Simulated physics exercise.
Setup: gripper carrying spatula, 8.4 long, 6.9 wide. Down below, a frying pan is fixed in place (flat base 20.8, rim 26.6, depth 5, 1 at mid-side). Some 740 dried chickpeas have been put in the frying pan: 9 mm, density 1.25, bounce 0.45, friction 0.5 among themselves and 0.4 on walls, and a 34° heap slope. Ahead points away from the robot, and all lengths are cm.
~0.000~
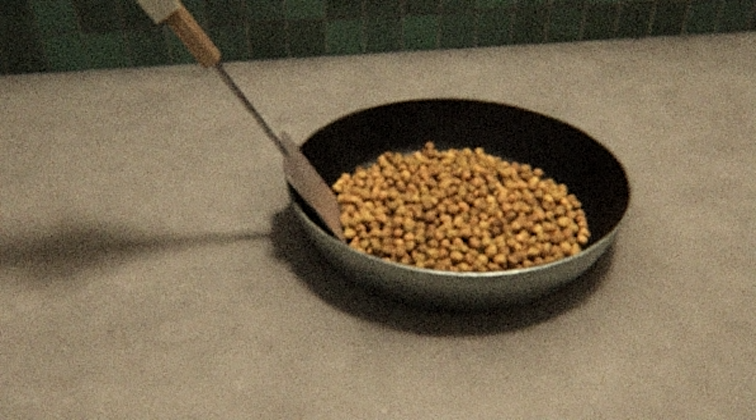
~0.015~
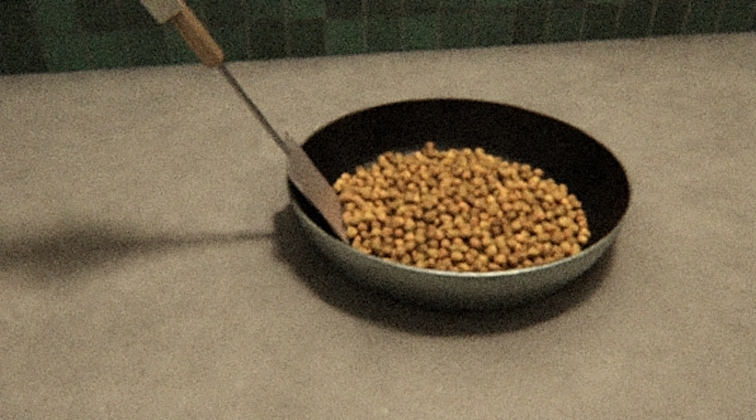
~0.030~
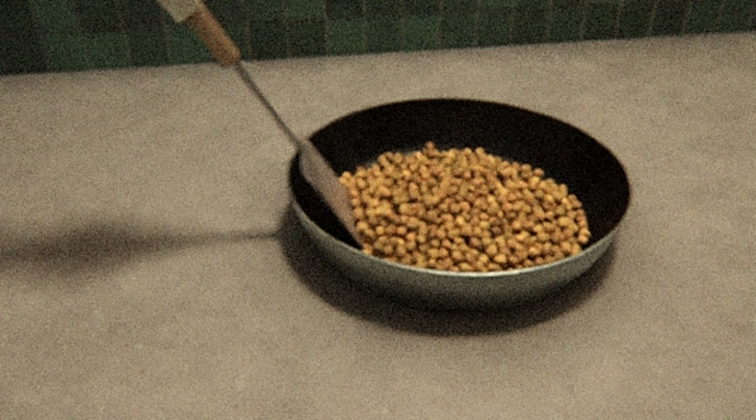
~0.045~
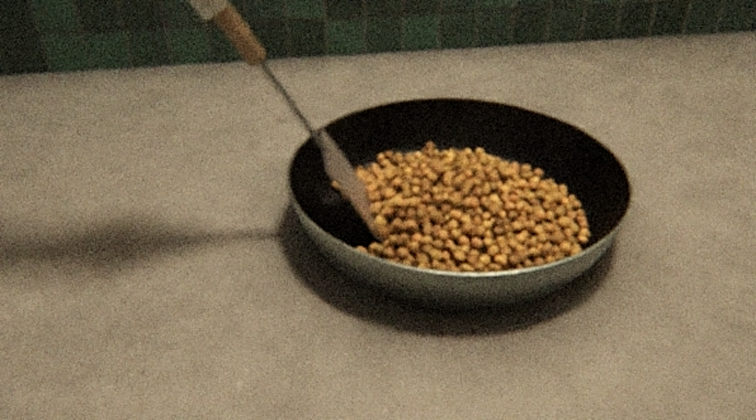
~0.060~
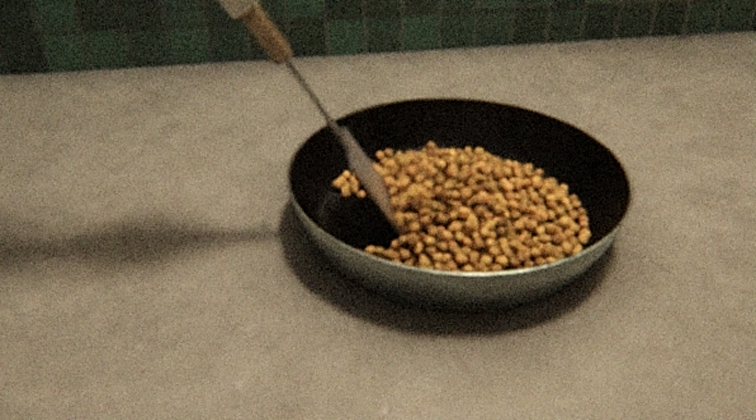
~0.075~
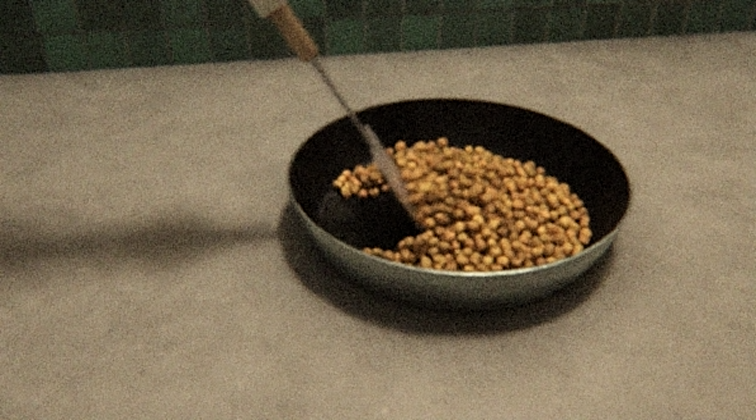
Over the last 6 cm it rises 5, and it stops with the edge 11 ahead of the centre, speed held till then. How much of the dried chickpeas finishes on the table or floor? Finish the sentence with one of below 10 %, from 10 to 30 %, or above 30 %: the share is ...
The share is from 10 to 30 %.
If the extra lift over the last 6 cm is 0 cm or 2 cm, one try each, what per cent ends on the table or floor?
Result: Approx. 25 % and 20 %, one try each.
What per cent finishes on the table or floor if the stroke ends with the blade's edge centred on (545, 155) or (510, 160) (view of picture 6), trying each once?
Close to 10 and close to 10 per cent, respectively.
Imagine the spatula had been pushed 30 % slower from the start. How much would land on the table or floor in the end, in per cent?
Estimated share: Some 10 %.
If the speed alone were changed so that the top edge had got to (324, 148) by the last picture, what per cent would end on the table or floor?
That share would be some 5 percent.
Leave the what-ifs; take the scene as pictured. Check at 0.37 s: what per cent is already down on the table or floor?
Share at that moment: Roughly 5 %.
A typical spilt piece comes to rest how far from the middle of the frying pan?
68 cm.
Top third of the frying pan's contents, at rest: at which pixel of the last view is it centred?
Pixel position: Approx. (556, 196).
After 0.11 s, sloping 60°, highest piece 9 above the table; 741 in the frying pan.
After 0.15 s, sloping 60°, highest piece 11 above the table; 740 in the frying pan, 1 on the blade or in flight.
After 0.37 s, sloping 60°, highest piece 14 above the table; 641 in the frying pan, 35 on the table or floor, 65 on the blade or in flight.
After 1.42 s, sloping 60°, highest piece 4 above the table; 641 in the frying pan, 100 on the table or floor.
At rest, 641 in the frying pan, 100 on the table or floor. That is 13 % on the table or floor.
